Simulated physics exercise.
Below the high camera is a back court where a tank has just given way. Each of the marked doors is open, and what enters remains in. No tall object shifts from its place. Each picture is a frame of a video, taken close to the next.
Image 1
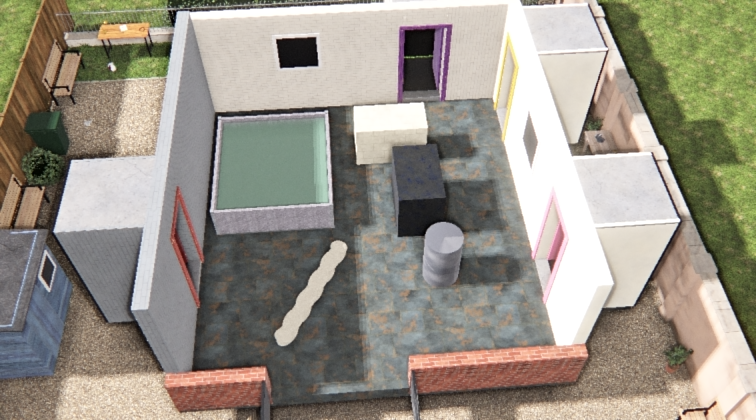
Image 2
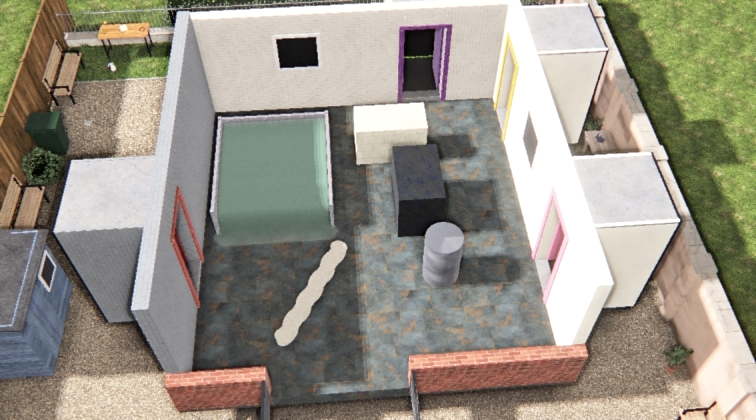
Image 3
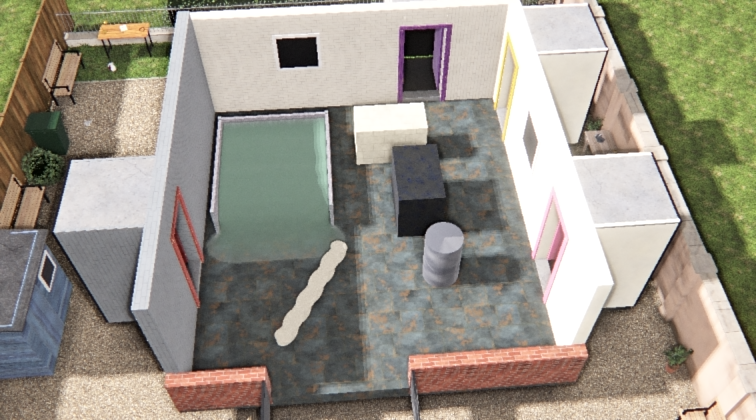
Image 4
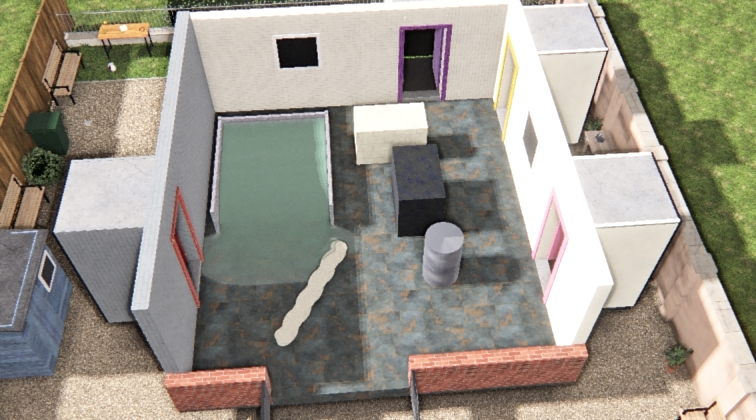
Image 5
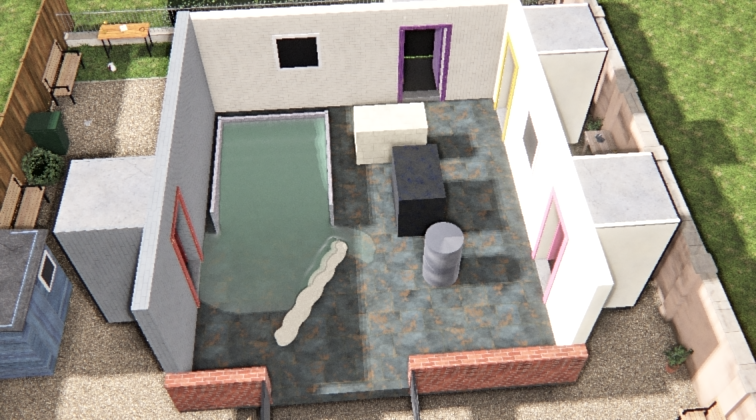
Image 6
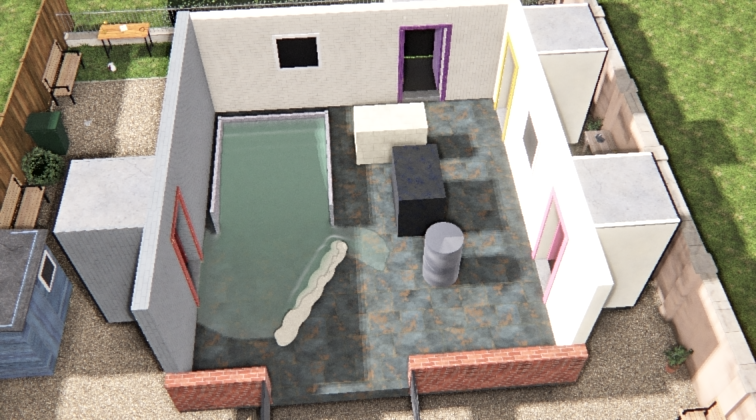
A large roofless room with pale walls and a mottled slate floor sits in a gravel back court, seen from a high, still camera. A green water tank stands at left, with cream and black blocks, a grey cylinder and a wavy cream barrier nearby. The tank's front side vanishes, and water pours forward across the floor, reaches the barrier and spreads around both its ends.
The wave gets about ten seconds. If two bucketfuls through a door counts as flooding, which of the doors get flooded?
The purple door does not get flooded; the pink door gets flooded; the yellow door does not get flooded; the red door gets flooded.
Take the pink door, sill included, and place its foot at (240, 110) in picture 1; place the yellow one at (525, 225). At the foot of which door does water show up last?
The one in purple.
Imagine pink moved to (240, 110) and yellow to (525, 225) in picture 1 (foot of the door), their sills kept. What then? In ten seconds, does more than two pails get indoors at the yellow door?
Well, the yellow door doesn't reach it.
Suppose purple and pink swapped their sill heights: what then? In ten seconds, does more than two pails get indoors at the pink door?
Pink door: Falls short.
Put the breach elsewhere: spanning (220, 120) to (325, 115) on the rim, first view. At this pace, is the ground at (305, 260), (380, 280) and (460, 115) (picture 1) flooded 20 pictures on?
In that order: Not flooded, free of water, wet.
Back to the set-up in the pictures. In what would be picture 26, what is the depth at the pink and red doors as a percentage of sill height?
Near 40 and 240 per cent, in that order.
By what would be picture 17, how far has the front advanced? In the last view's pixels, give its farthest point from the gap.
Farthest reach: About (485, 251).
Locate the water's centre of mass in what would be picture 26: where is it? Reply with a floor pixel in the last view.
My pick is pixel (279, 274).
A moment on, water covers 30 % of the floor; the purple door not reached, the pink door not reached, the yellow door not reached, the red door wet at the sill, nothing in.
Next, water covers 40 % of the floor; the purple door not reached, the pink door not reached, the yellow door not reached, the red door under two buckets in.
Then, water covers 50 % of the floor; the purple door not reached, the pink door not reached, the yellow door not reached, the red door over two buckets in.
Later, water covers 70 % of the floor; the purple door not reached, the pink door over two buckets in, the yellow door not reached, the red door far over two buckets in.
In the end, water covers 95 % of the floor; the purple door wet at the sill, nothing in, the pink door over two buckets in, the yellow door wet at the sill, nothing in, the red door far over two buckets in.
